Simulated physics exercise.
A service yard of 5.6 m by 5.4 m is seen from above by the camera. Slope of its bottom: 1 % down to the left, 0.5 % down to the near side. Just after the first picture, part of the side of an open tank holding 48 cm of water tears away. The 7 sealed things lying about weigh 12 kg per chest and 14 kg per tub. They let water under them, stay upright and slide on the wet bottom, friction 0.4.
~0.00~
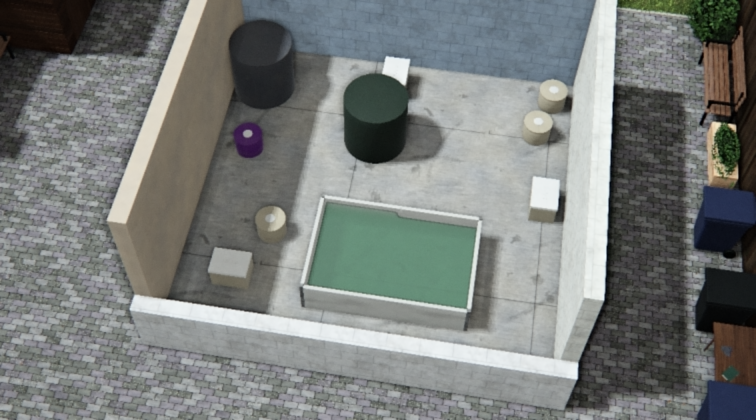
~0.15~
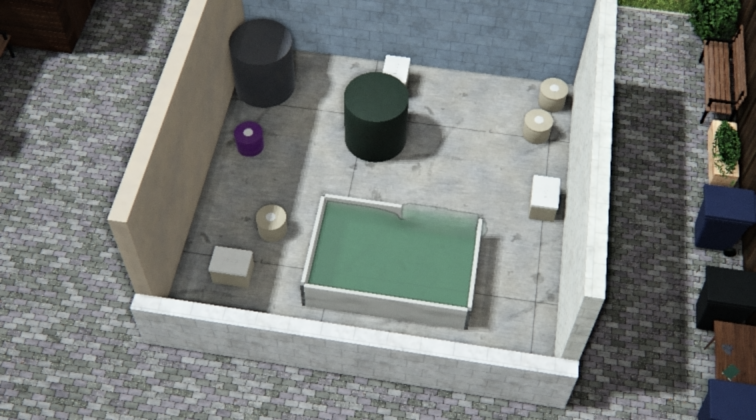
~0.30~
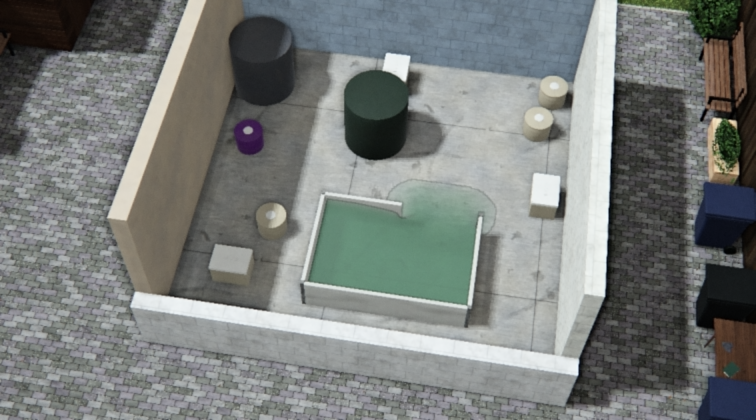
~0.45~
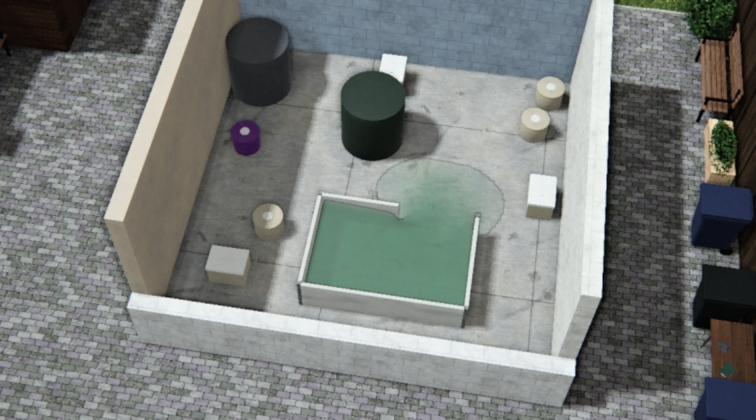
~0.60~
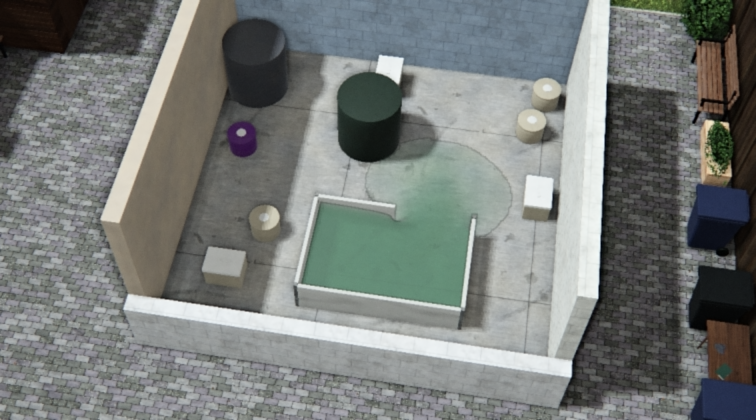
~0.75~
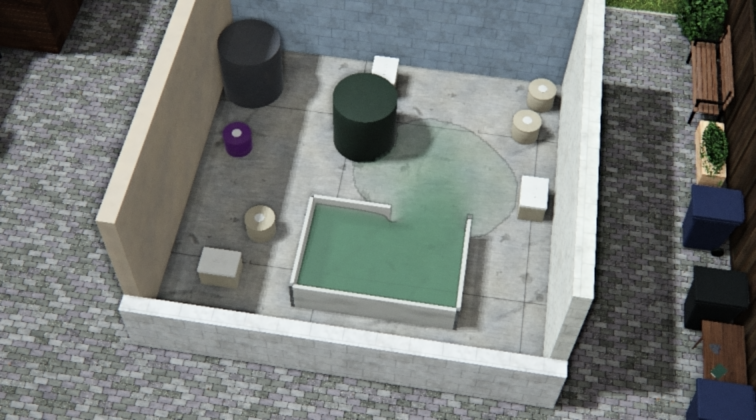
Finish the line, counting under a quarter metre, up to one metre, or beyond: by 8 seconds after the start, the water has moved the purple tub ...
It has moved it hardly at all.
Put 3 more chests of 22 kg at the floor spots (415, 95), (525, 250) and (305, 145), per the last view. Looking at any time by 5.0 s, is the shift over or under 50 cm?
Result, in listed order: Exceeded / not exceeded / not exceeded.
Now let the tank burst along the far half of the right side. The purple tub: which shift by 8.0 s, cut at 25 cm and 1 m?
My answer is that the purple tub remains put.
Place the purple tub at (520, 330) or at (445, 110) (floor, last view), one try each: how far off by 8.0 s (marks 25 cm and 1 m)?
In that order: It hardly budges; it goes a long way.
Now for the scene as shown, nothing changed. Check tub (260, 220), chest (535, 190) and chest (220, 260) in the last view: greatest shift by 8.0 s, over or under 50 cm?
Within, beyond, within.
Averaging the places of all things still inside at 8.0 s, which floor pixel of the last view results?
The centre is close to (365, 216).
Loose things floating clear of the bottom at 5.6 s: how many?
Then: 2.
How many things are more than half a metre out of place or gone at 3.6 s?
By my tally, 1.
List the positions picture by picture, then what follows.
The purple tub at (248, 134), on the bottom; water covers 3.4 m2; 0 of 7 have shifted, in the first picture.
The purple tub at (248, 133) rests on the ground; 4.0 m2 under water; 0 of 7 have shifted, in the second picture.
The purple tub at (248, 131), on the bottom; 4.6 m2 under water; 0 of 7 have shifted, in the third picture.
The purple tub at (245, 131) rests on the ground; water covers 5.5 m2; 0 of 7 have shifted, in the fourth picture.
The purple tub at (242, 133), on the bottom; 6.5 m2 under water; 0 of 7 have shifted, in the fifth picture.
The purple tub at (237, 133), on the bottom; water covers 7.4 m2; 0 of 7 have shifted, in the sixth picture.
After 1.6 s the purple tub is near (237, 133), 0.0 m from its start, aground; 0 afloat.
After 3.6 s the purple tub is near (237, 133), 0.0 m from its start, aground; 2 afloat.
After 5.6 s the purple tub is near (237, 133), 0.0 m from its start, aground; 2 afloat.
After 8.0 s the purple tub is near (237, 133), 0.0 m from its start, aground; 1 afloat.
